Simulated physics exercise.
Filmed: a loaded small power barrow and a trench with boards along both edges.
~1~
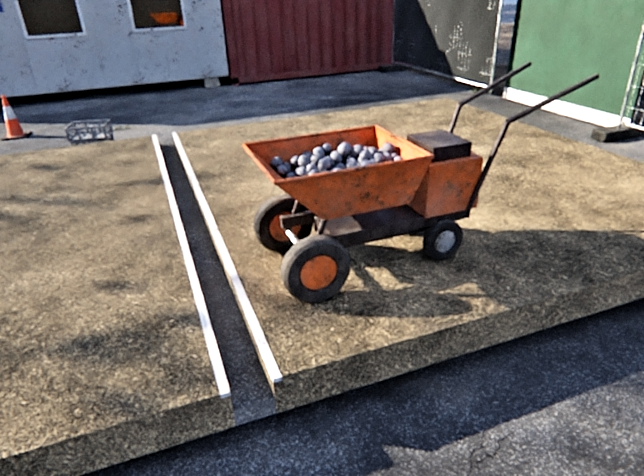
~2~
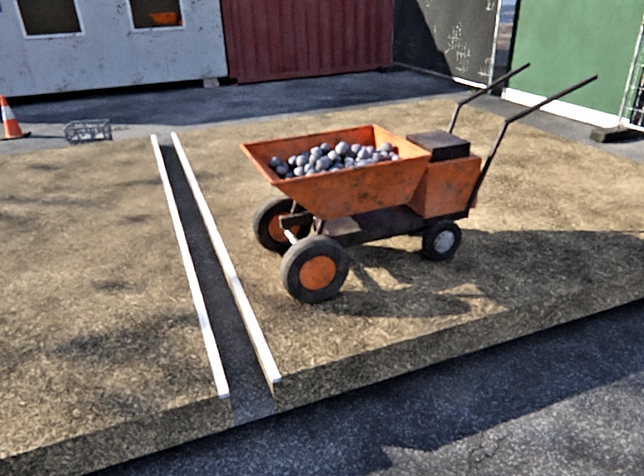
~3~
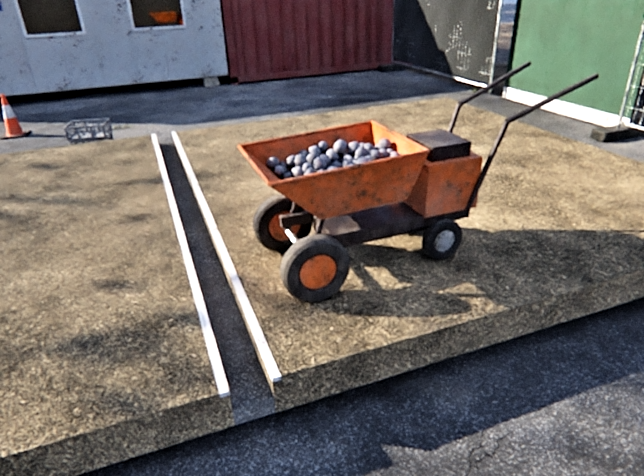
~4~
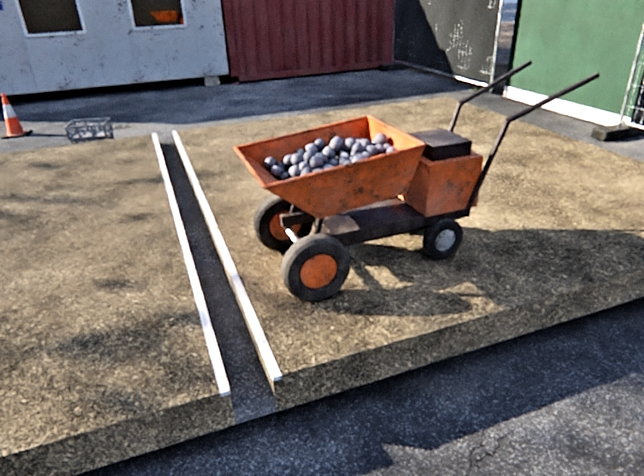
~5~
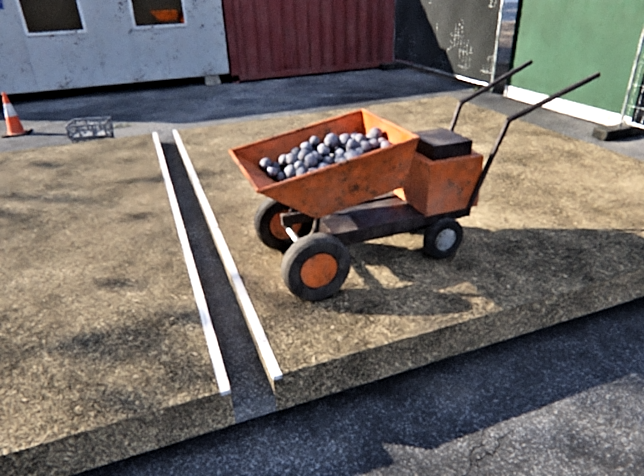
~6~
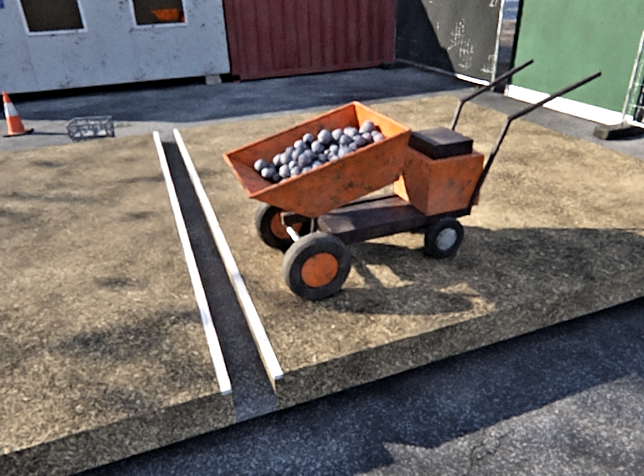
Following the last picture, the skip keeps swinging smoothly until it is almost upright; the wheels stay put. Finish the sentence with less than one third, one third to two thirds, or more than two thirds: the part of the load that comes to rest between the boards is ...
The part between the boards is less than one third.
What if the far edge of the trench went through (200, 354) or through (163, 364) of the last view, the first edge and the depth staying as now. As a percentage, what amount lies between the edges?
20 % then 70 %, roughly.
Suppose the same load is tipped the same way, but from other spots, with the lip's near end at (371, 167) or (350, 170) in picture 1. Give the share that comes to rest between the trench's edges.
Some 40 in a hundred, then some 50 in a hundred.
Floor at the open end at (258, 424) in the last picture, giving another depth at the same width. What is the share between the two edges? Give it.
Estimate: Approx. 10 per cent.
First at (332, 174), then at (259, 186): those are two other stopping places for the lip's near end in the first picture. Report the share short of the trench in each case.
Some 10 % then some 0 %.
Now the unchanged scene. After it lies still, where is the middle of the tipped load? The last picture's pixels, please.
I'd mark it at roughly (155, 298).
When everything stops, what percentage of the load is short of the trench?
Close to 0 in a hundred.
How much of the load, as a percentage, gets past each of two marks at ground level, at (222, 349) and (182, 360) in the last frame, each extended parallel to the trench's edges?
Estimate: 90 %, then 60 %.
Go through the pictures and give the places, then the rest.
The first frame shows lip of the skip near (275, 183), level; top of the load near (352, 168), round cobbles; first edge of the trench near (262, 341); far edge near (214, 353), the trench under half as wide as the skip, and about half as deep as wide.
The second frame shows lip of the skip near (273, 184), level; top of the load near (351, 168).
The third frame shows lip of the skip near (270, 185), tipped barely; top of the load near (361, 153).
The fourth frame shows lip of the skip near (265, 188), tipped a little; top of the load near (358, 150).
The fifth frame shows lip of the skip near (259, 192), tipped a little; top of the load near (353, 150).
The sixth frame shows lip of the skip near (252, 197), tipped a little; top of the load near (358, 142); first edge of the trench near (263, 338); far edge near (215, 350).
Shortly afterwards, skip tipped steeply; the whole lot in the skip.
Next, skip tipped steeply; the bulk in the skip; near a quarter beyond it; a little falling.
Some moments later, skip tipped right over; a little in the skip; only a few in or heaped over the trench; the bulk beyond it.
In the end, skip tipped right over; a little in the skip; a little in or heaped over the trench; the bulk beyond it.
